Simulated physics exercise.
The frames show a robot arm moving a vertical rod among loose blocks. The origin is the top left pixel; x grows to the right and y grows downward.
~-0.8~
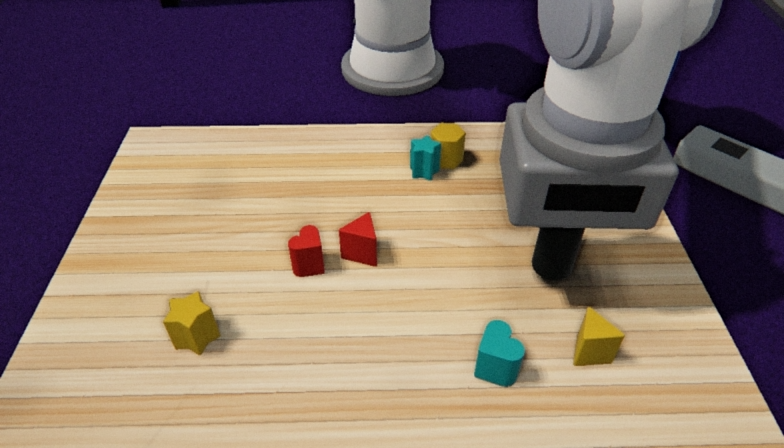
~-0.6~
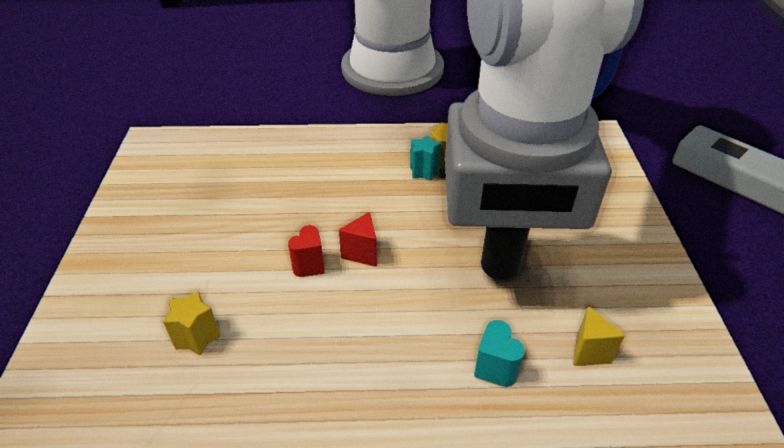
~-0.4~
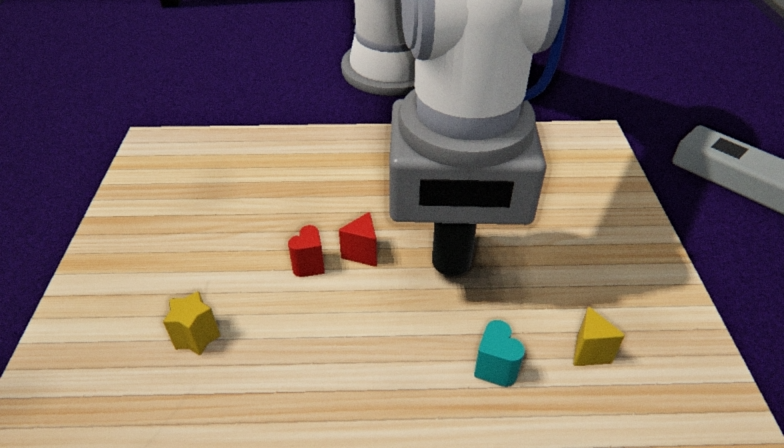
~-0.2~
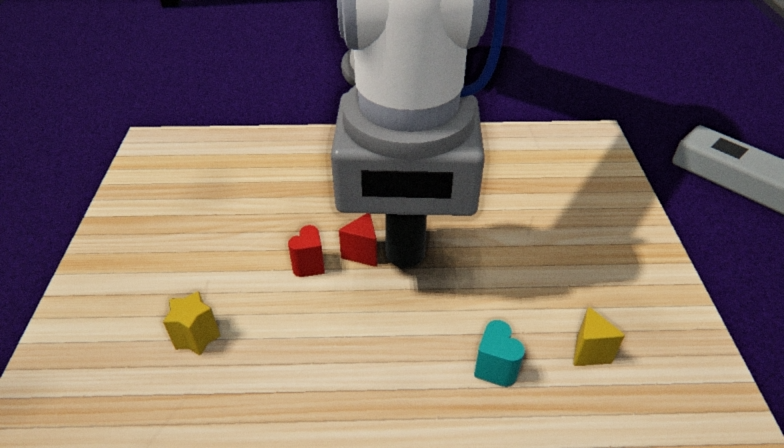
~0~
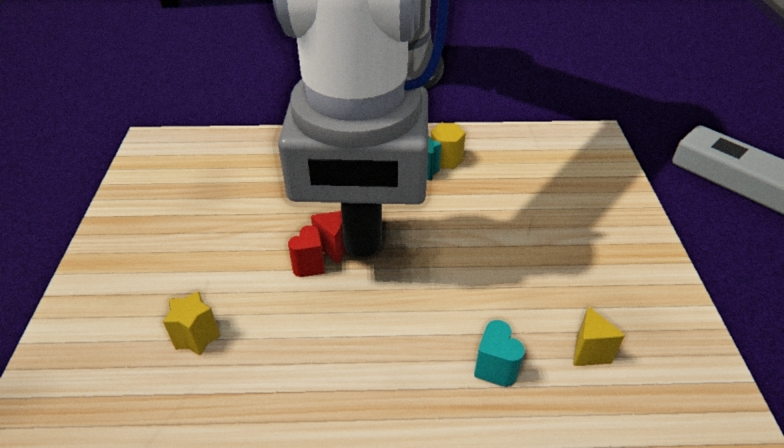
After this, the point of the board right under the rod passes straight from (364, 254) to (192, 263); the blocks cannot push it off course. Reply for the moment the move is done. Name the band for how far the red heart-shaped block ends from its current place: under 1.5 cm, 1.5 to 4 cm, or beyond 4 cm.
Ends over 4 cm away.
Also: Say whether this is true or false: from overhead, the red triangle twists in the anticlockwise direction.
That claim is false.
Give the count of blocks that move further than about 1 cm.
Count: 2.
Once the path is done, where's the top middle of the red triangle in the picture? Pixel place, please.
The middle of its upper face should be somewhere near (275, 207).
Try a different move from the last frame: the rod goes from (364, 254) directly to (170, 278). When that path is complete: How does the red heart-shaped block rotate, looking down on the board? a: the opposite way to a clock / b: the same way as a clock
That would be a.
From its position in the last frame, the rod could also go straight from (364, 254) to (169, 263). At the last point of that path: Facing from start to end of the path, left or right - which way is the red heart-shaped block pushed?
Towards the left-hand side.
What follows on the original path. One third of the way, rod (304, 248); red heart-shaped block (273, 245), turned 35° anticlockwise; red triangle (285, 211), turned 45° clockwise.
Two thirds of the way, rod (247, 250); red heart-shaped block (245, 256), turned 75° anticlockwise; red triangle (275, 207), turned 65° clockwise.
At the end, rod (188, 253); yellow star block still; red heart-shaped block (245, 256), turned 80° anticlockwise; red triangle (275, 207), turned 65° clockwise.
